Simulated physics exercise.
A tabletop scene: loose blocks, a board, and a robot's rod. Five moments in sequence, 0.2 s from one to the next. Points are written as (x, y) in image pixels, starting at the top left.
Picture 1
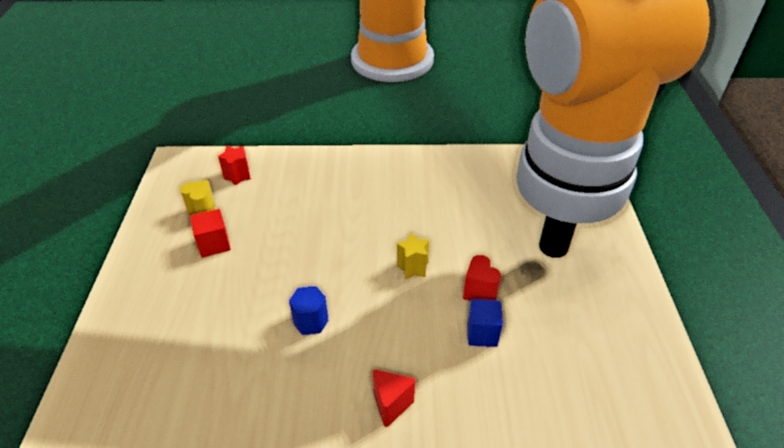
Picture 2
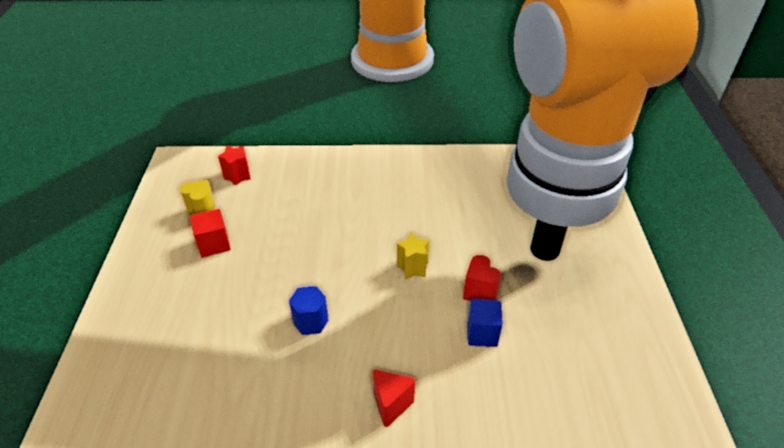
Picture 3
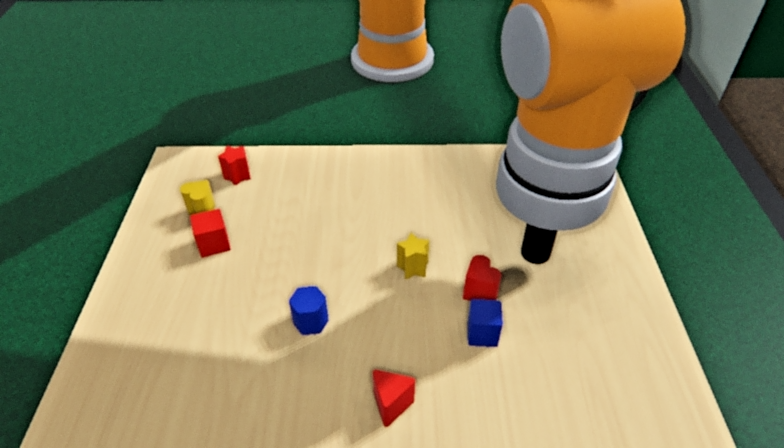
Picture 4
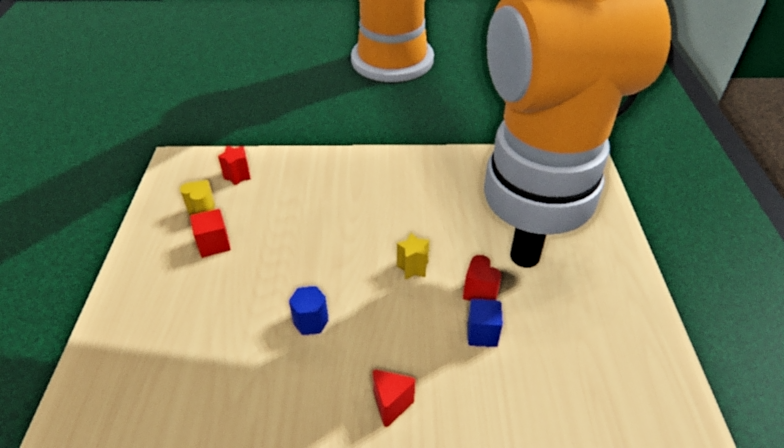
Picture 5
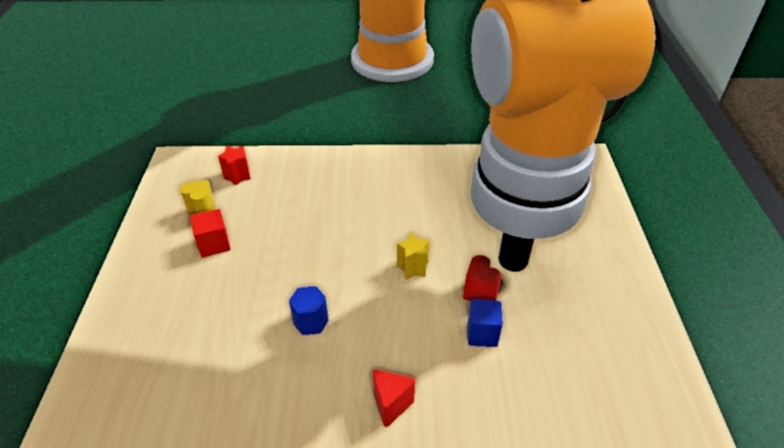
To begin with, an orange robot arm holds its black rod over the right side of a wooden tabletop scattered with red, yellow and blue blocks. The arm then glides slowly left and slightly nearer, bringing the rod close beside the red heart, while all the blocks stay still.
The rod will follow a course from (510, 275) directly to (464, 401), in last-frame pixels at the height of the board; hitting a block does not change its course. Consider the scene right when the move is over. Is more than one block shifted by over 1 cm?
Yes
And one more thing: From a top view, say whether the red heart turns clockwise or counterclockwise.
It rotates clockwise.
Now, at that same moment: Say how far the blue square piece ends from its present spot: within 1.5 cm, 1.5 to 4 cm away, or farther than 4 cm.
Long: Over 4 cm.
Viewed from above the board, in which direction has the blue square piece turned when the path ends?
The twist is clockwise.
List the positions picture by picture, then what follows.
Rod tip (553, 249); block tops, red triangle (391, 385); red heart (483, 269); blue square piece (487, 312), in the first frame.
Rod (545, 252); blocks unchanged, in the second frame.
Rod (535, 255); blocks unchanged, in the third frame.
Rod (525, 258); blocks unchanged, in the fourth frame.
Rod (513, 262); red triangle (391, 385); red heart (483, 269); blue square piece (487, 312), in the fifth frame.
One third of the way, rod (499, 301); red heart (475, 279), turned 60° clockwise; blue square piece (485, 314).
Two thirds of the way, rod (484, 343); red heart (475, 279), turned 65° clockwise; blue square piece (459, 349), turned 60° clockwise.
At the end, rod (466, 390); red triangle in place; red heart (475, 279), turned 65° clockwise; blue square piece (431, 378), turned 100° clockwise.
